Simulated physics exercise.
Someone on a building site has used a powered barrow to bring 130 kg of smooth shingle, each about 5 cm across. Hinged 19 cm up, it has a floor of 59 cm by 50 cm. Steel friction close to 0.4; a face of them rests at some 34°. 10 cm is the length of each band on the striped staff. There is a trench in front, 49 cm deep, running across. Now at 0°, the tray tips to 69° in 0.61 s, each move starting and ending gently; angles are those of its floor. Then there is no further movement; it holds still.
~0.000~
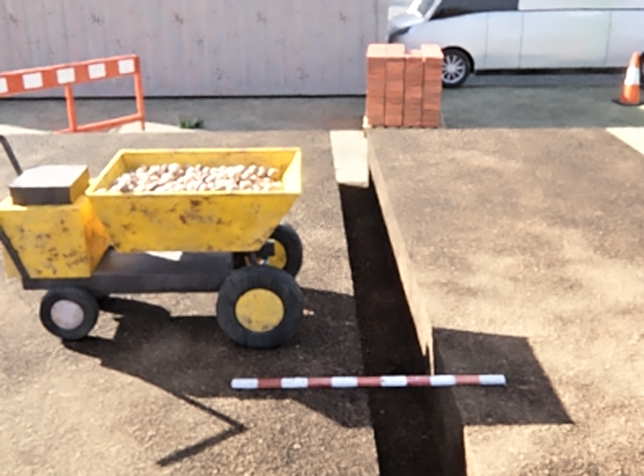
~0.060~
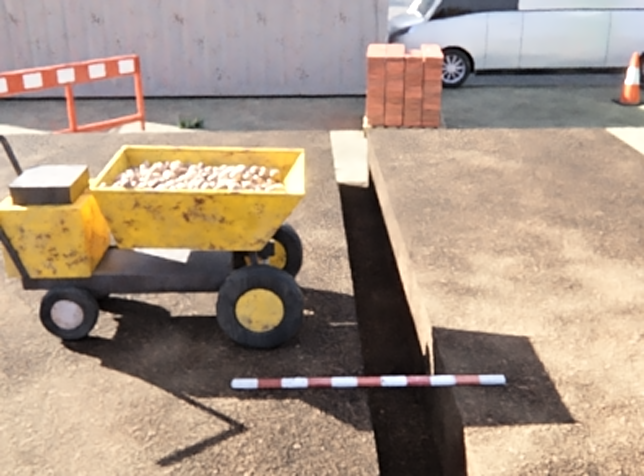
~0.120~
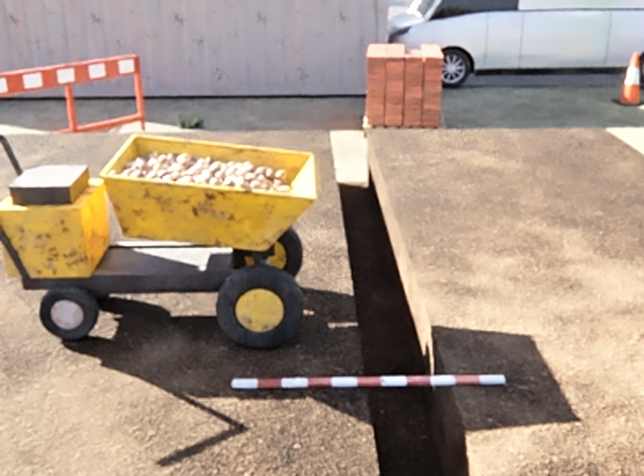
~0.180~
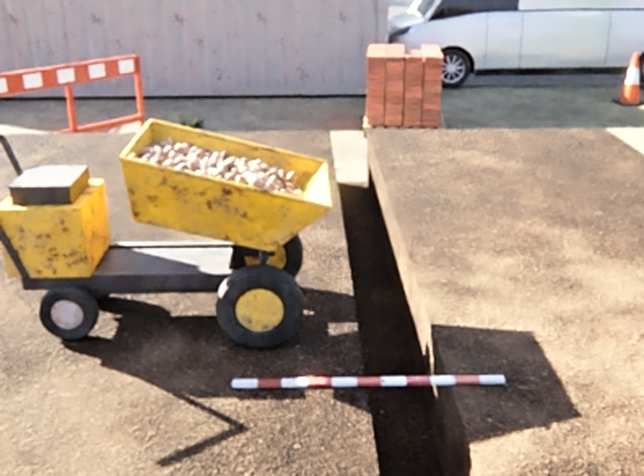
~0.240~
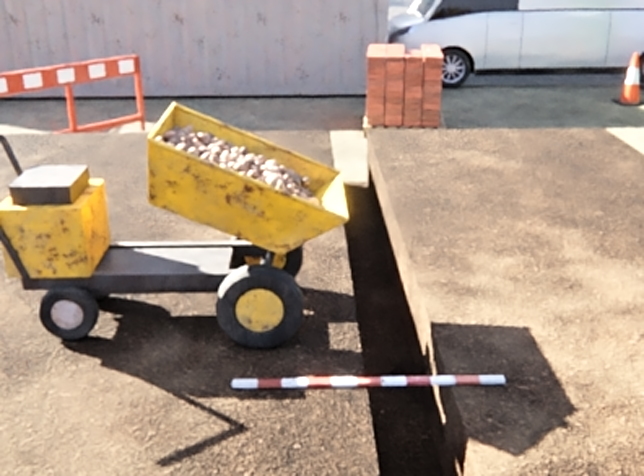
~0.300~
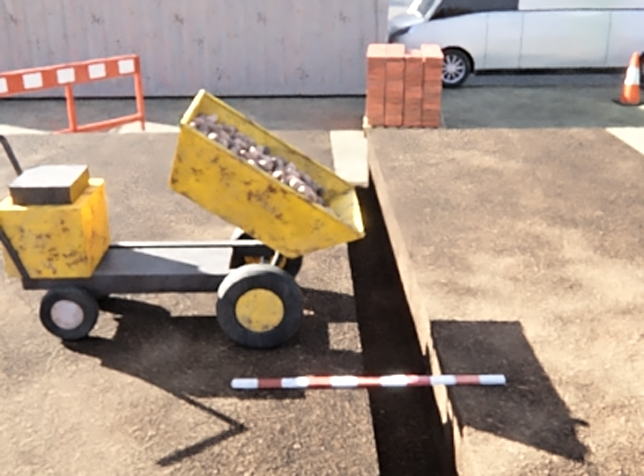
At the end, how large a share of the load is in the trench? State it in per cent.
A share of about 41 per cent.
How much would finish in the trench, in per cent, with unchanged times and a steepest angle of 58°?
About 30%.
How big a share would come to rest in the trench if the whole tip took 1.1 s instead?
I'd put it at roughly 55 per cent.
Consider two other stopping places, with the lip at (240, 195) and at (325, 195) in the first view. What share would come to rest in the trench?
Roughly 90 per cent, then 30 per cent.
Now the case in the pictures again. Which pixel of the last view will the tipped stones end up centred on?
Middle at around (457, 308), I'd say.
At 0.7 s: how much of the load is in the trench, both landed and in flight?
About 15%.
After 0.5 s the floor is at 59°; 100 % in the tray; the foremost stones are at (369, 246).
After 0.7 s the floor is at 69°; 73 % in the tray, 14 % in the trench, 13 % past the trench; the foremost stones are at (466, 315).
After 1.1 s the floor is at 69°; 17 % in the tray, 25 % in the trench, 58 % past the trench; the foremost stones are at (638, 316).
After 3.0 s the floor is at 69°; 0 % in the tray, 41 % in the trench, 59 % past the trench; the foremost stones are past the picture's edge.
